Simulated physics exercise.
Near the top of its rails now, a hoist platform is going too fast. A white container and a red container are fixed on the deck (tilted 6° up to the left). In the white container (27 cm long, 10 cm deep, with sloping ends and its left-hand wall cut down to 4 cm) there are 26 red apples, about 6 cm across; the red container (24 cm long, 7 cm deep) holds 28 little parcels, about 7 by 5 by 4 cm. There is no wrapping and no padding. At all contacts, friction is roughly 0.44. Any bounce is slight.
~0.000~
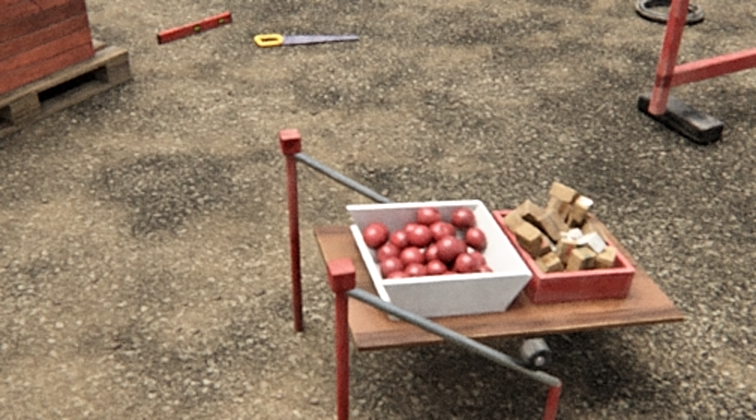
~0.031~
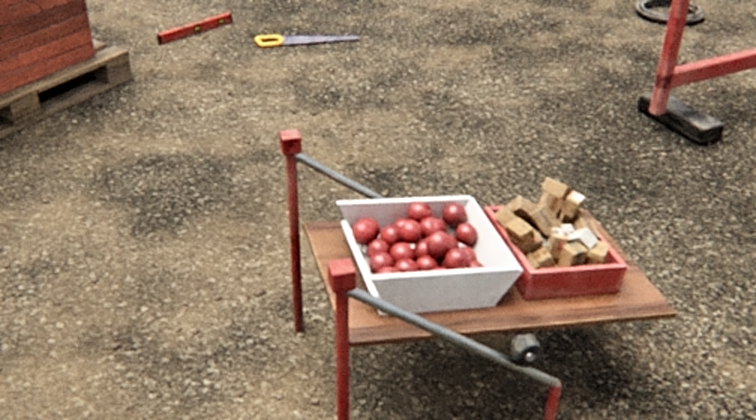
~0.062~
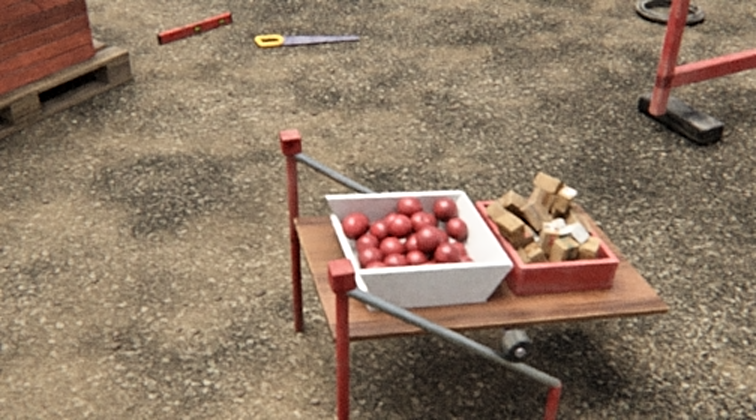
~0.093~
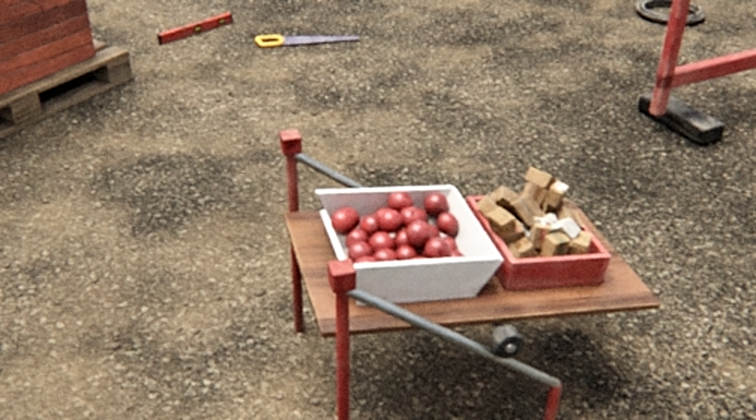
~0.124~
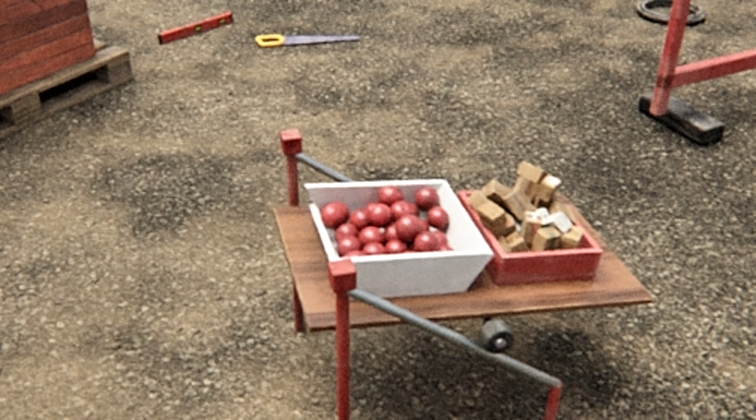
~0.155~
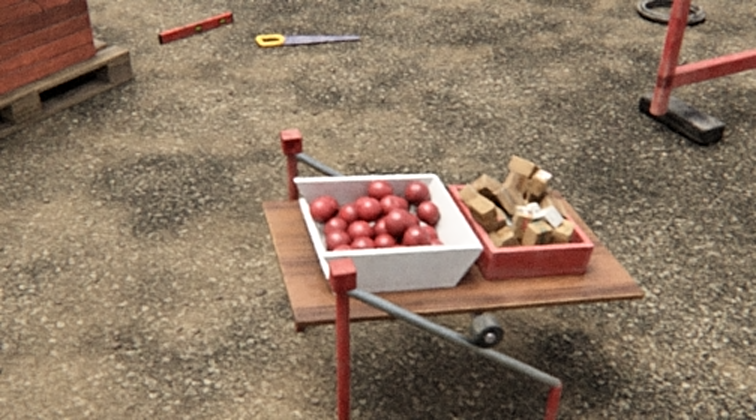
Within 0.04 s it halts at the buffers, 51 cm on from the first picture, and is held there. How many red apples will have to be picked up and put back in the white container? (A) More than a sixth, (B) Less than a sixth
(B) Less than a sixth.
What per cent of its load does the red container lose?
The red container comes in at 10 in a hundred.
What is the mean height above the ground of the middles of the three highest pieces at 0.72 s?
Roughly 78 centimetres.
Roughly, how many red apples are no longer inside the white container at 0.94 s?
Near 1, give or take.
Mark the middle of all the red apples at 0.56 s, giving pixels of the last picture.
Centred roughly at (253, 170).
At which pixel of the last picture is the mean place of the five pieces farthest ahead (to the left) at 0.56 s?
Their mean place is roughly (201, 165) in the last picture.
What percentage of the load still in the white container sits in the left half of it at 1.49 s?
Around 50 per cent.
After 0.44 s, it meets the buffers.
After 0.56 s, white container 25 in, 1 out and red container 26 in, 2 out.
After 0.72 s, white container 25 in, 1 out and red container 25 in, 3 out.
After 0.94 s, white container 25 in, 1 out and red container 25 in, 3 out.
Final count (at 1.49 s), white container 25 in, 1 out and red container 25 in, 3 out. Asked share, 1 of 26, 4 per cent.
